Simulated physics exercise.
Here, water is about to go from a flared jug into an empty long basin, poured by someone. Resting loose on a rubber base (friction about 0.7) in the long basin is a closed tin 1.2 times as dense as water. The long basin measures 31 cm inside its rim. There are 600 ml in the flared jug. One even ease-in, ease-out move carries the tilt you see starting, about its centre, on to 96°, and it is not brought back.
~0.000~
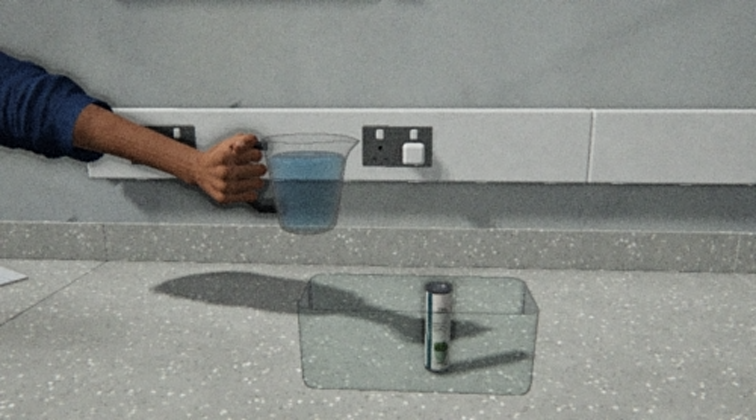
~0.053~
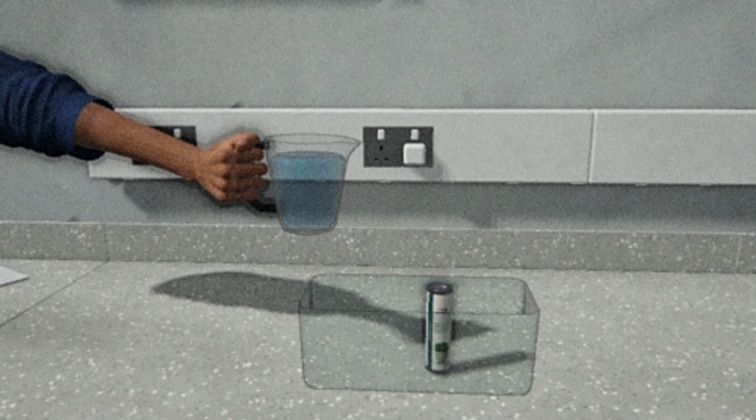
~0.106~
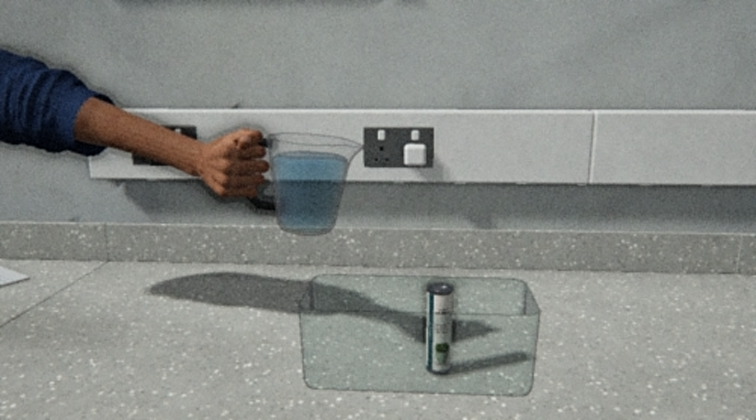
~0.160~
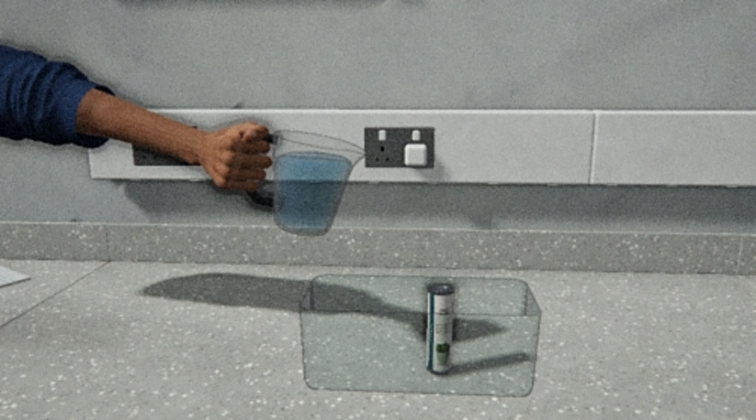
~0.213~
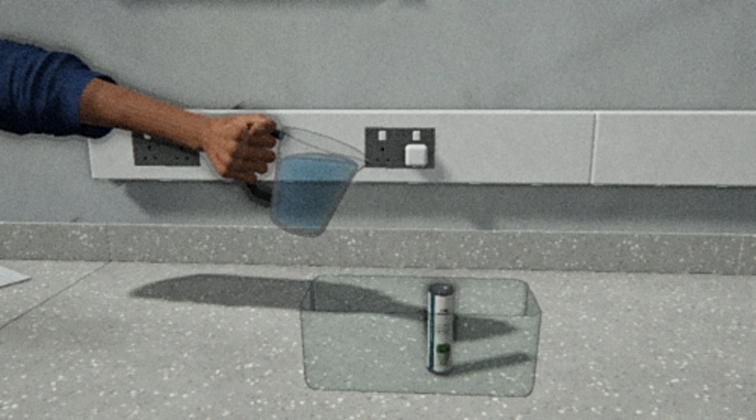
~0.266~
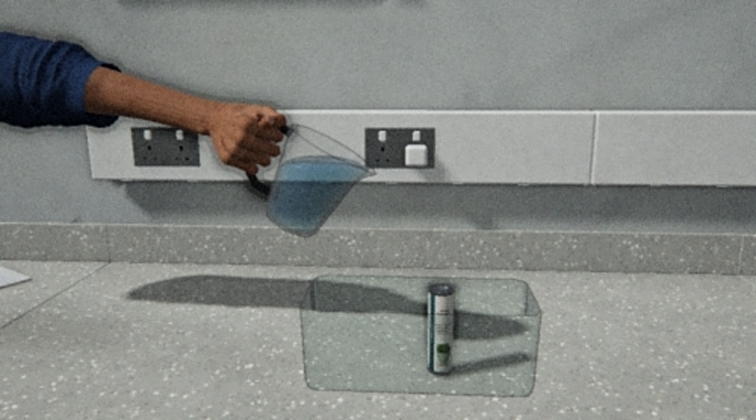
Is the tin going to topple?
It ends up erect.
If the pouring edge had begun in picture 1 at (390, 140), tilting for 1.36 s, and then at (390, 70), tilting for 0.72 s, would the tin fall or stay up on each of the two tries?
The tin stays vertical the first time and stays vertical the second time.
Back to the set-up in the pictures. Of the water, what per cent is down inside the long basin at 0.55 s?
I'd estimate some 12 percent of the liquid.
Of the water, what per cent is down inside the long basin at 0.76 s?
I reckon close to 62 per cent.
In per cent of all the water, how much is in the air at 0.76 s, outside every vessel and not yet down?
20 in a hundred, give or take.
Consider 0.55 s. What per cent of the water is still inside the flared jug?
Roughly 62 per cent.
By 0.55 s the tilt is 84° and 62 per cent is still to pour; the tin stands where it began.
By 0.76 s the tilt is 96° and 18 per cent is still to pour; the tin stands where it began.
By 0.98 s the tilt is 96° and 3 per cent is still to pour; the tin stands where it began.
By 1.22 s the tilt is 96° and 0 per cent is still to pour; the tin stands where it began.
At rest the tin stands where it began.
